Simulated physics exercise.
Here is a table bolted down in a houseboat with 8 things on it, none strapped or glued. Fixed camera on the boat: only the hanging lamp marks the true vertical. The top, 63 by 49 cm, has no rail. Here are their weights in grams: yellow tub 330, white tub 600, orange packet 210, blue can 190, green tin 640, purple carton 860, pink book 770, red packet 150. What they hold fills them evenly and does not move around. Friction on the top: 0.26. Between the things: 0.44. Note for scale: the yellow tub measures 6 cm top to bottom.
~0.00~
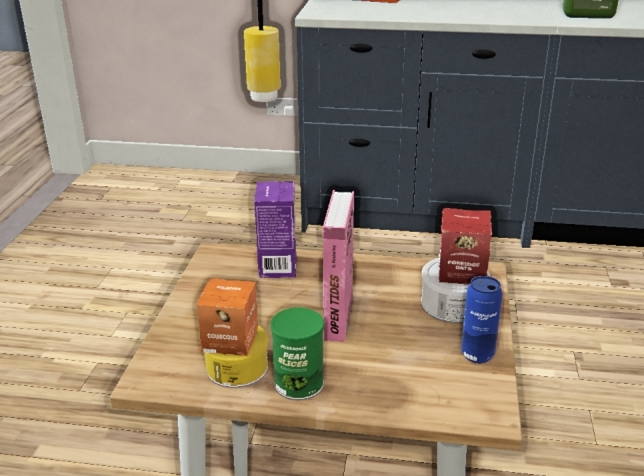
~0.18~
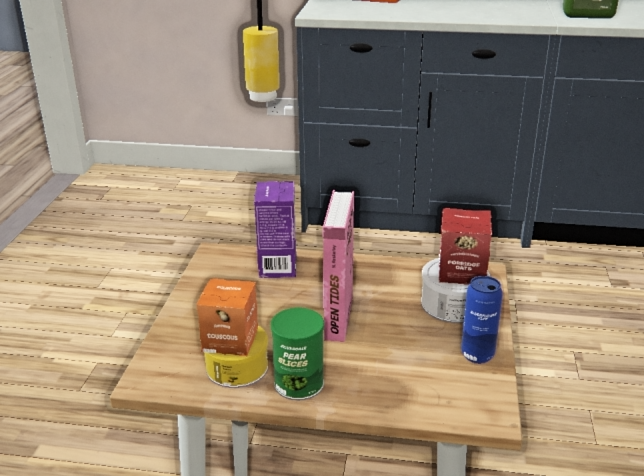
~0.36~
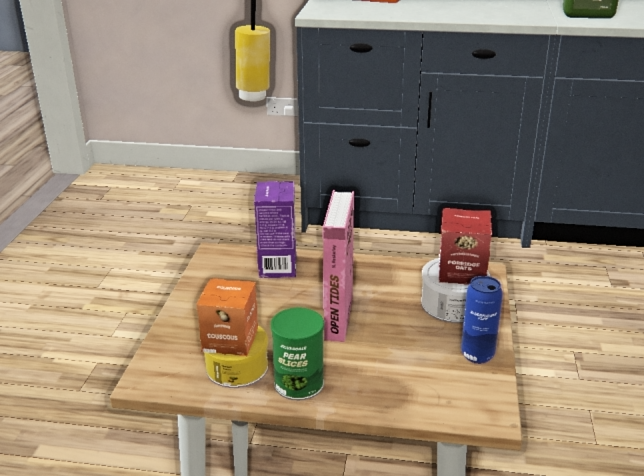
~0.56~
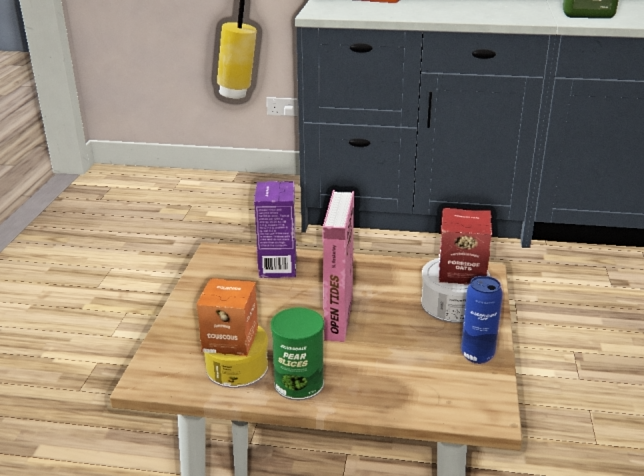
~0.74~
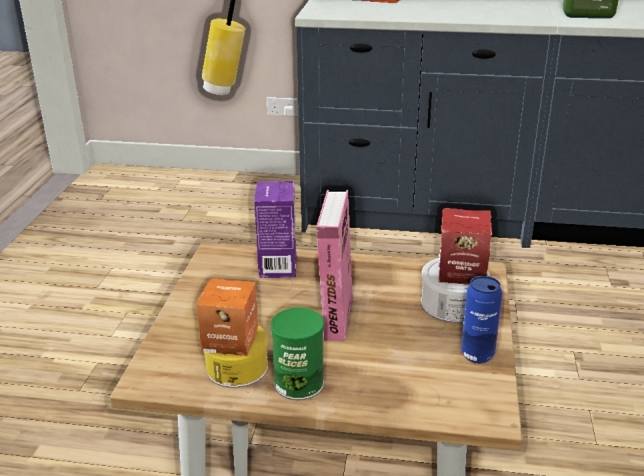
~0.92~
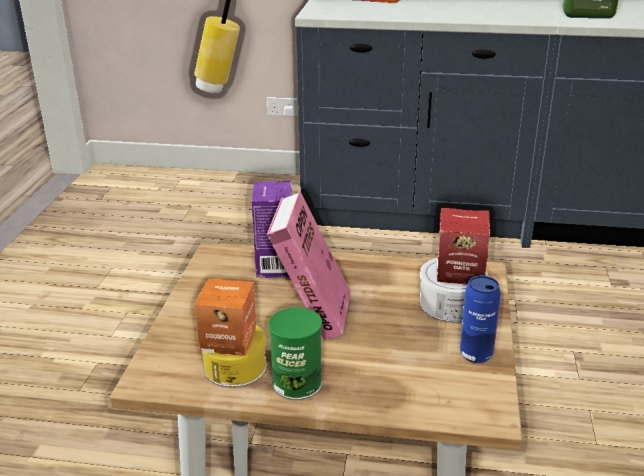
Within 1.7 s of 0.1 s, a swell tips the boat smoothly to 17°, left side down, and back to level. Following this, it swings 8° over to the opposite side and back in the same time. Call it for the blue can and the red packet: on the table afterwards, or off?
Blue can: On, red packet: On.
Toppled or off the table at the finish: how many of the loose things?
The count is 1.
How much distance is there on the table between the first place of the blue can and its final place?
It ends about 4 centimetres from where it started.
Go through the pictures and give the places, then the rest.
The first picture shows boat level; blue can (482, 321); red packet (464, 247).
The second picture shows boat level; orange packet (229, 317); green tin (298, 354).
The third picture shows boat heeled 4°, left side down; purple carton (276, 230); pink book (339, 266).
The fourth picture shows boat heeled 10°, left side down; yellow tub (236, 354).
The fifth picture shows boat heeled 15°, left side down; pink book (336, 265); orange packet (229, 317).
The sixth picture shows boat heeled 17°, left side down; blue can (480, 321); red packet (463, 247).
By 1.22 s, boat heeled 13°, left side down; red packet 3 cm from its spot near (447, 245); blue can 3 cm from its spot near (463, 319); pink book on its side.
By 1.62 s, boat heeled 2°, left side down; pink book now off the table; blue can 4 cm from its spot near (457, 319); red packet 4 cm from its spot near (442, 245).
When it is over (4.0 s), off the table, pink book; not toppled but over 5 cm from the start, purple carton; the other 6 within 5 cm of the start. In the last view, blue can near (457, 319), red packet near (442, 245).
